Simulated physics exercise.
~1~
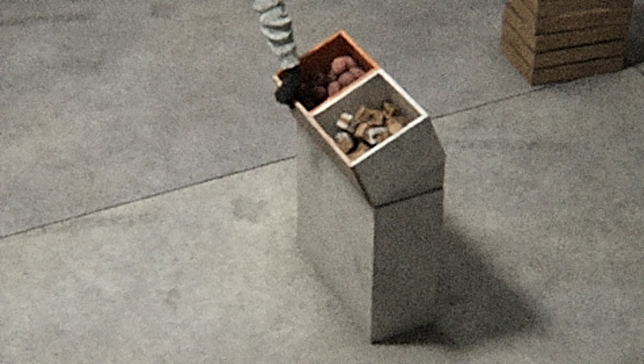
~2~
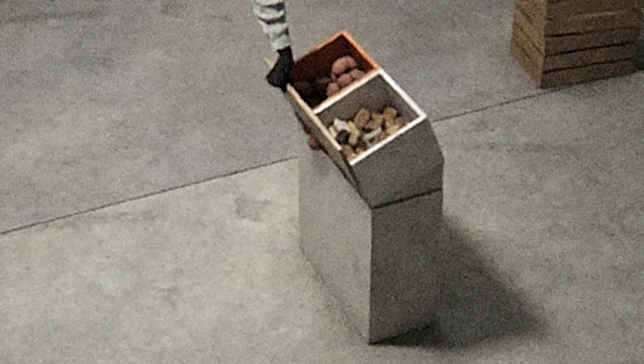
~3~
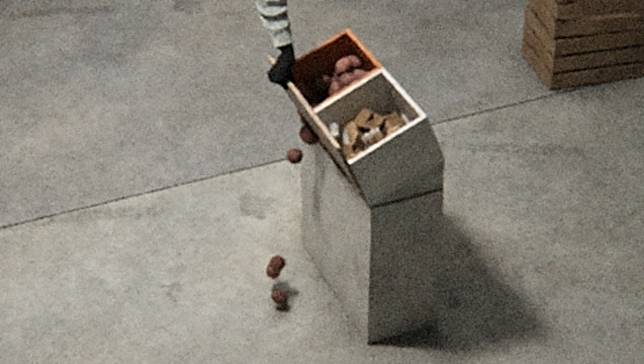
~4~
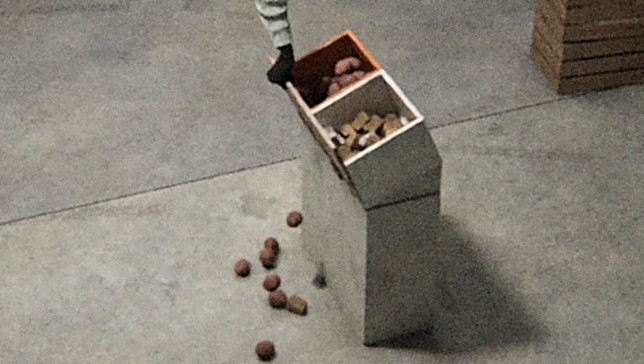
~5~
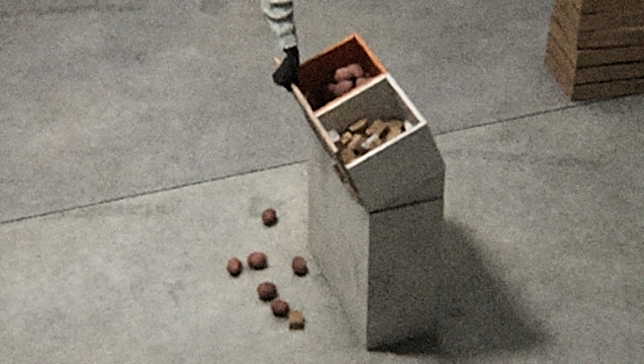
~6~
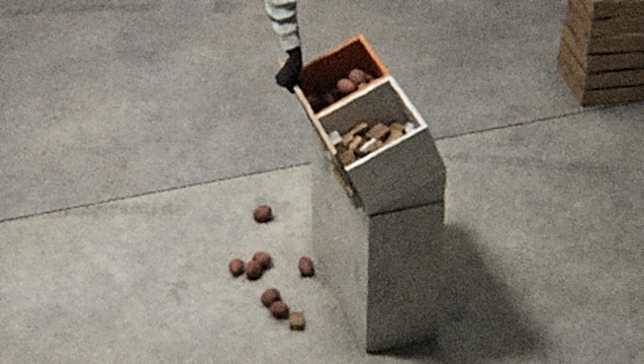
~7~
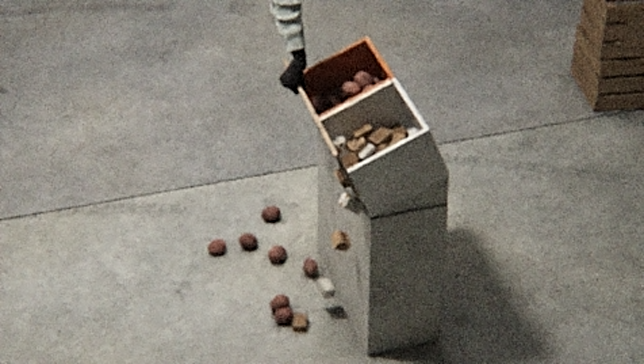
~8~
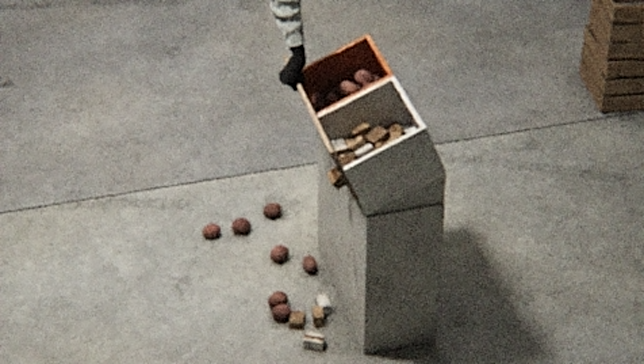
A gloved hand holds the lowered gate of two tilted bins as potatoes, then parcels, spill.
